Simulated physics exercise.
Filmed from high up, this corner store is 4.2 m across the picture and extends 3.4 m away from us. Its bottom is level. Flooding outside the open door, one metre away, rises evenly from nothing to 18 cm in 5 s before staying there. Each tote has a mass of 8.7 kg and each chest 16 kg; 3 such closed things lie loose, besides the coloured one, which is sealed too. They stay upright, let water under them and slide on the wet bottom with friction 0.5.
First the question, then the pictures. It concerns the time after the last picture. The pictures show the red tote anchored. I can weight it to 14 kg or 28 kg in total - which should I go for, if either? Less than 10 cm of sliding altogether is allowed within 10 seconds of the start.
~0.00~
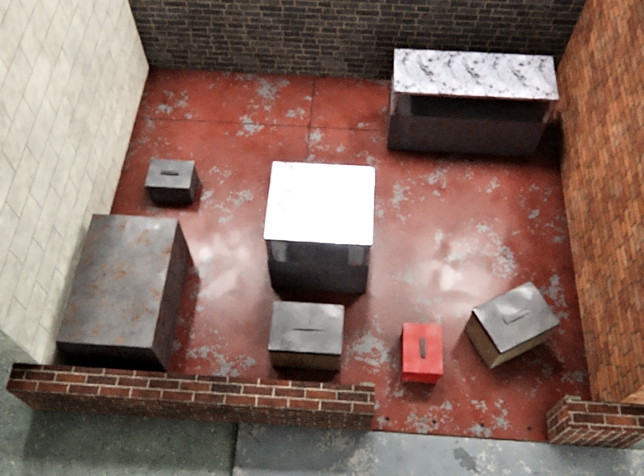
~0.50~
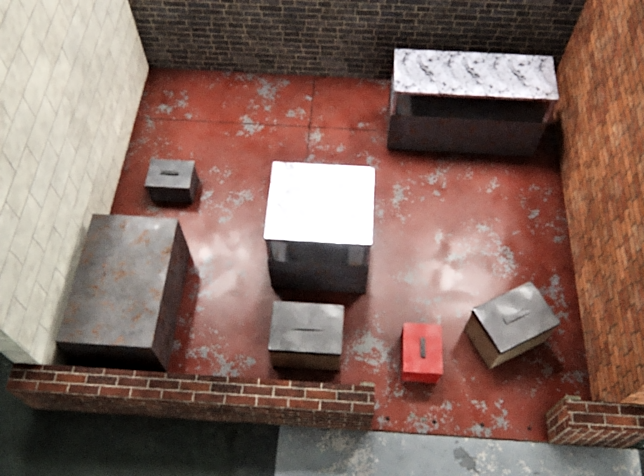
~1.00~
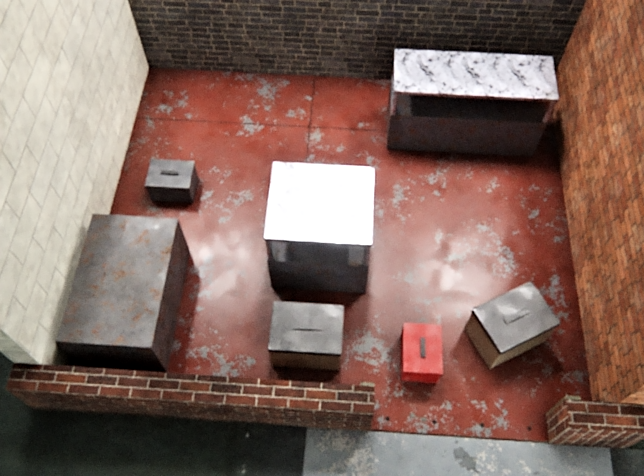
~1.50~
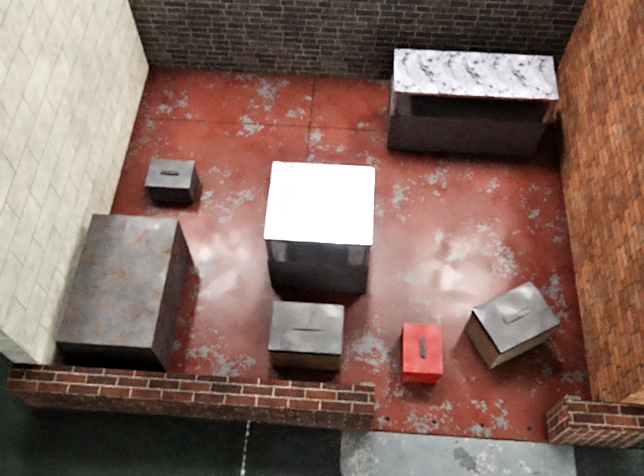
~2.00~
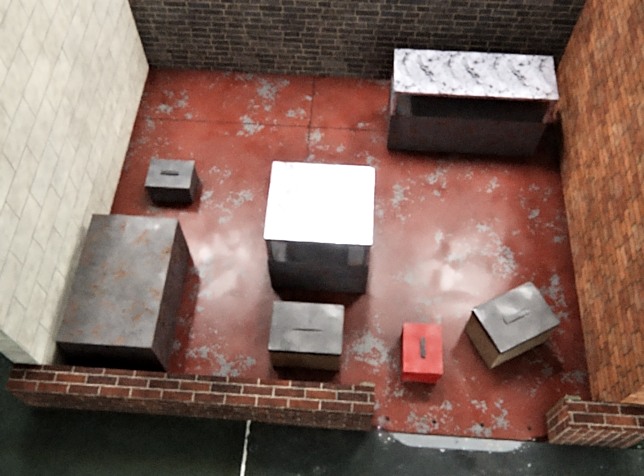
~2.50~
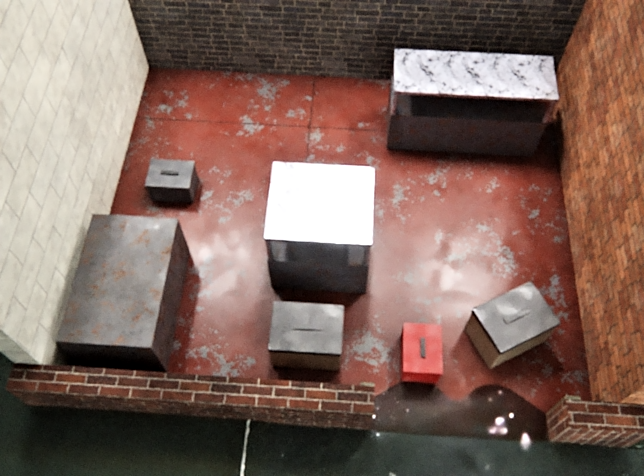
Make it 28 kg.
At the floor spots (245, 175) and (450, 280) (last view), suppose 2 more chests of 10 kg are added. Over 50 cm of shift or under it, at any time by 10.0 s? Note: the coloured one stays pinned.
Above the mark, then above the mark.
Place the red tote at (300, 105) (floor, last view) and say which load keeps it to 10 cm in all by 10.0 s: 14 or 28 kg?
Here the lighter suffices.
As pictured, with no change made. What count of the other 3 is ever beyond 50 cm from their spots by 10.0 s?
Count: 1.
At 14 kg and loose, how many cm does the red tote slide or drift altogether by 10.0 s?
200 cm in all.
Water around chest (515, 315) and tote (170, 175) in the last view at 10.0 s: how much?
Roughly 11 and 4 cm.
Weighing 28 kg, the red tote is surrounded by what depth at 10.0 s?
Roughly 7 cm.
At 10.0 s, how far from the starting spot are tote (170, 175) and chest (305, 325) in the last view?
Net displacement, in order: 0 cm; 0 cm.
After 3.5 s the red tote would be 0 cm from its start with 14 kg and 0 cm from its start with 28 kg; 4 cm of water round it then.
After 4.5 s the red tote would be 10 cm from its start with 14 kg and 0 cm from its start with 28 kg; 7 cm of water round it then.
After 7.0 s the red tote would be 74 cm from its start with 14 kg and 0 cm from its start with 28 kg; 6 cm of water round it then.
After 10.0 s the red tote would be 162 cm from its start with 14 kg and 0 cm from its start with 28 kg; 7 cm of water round it then.
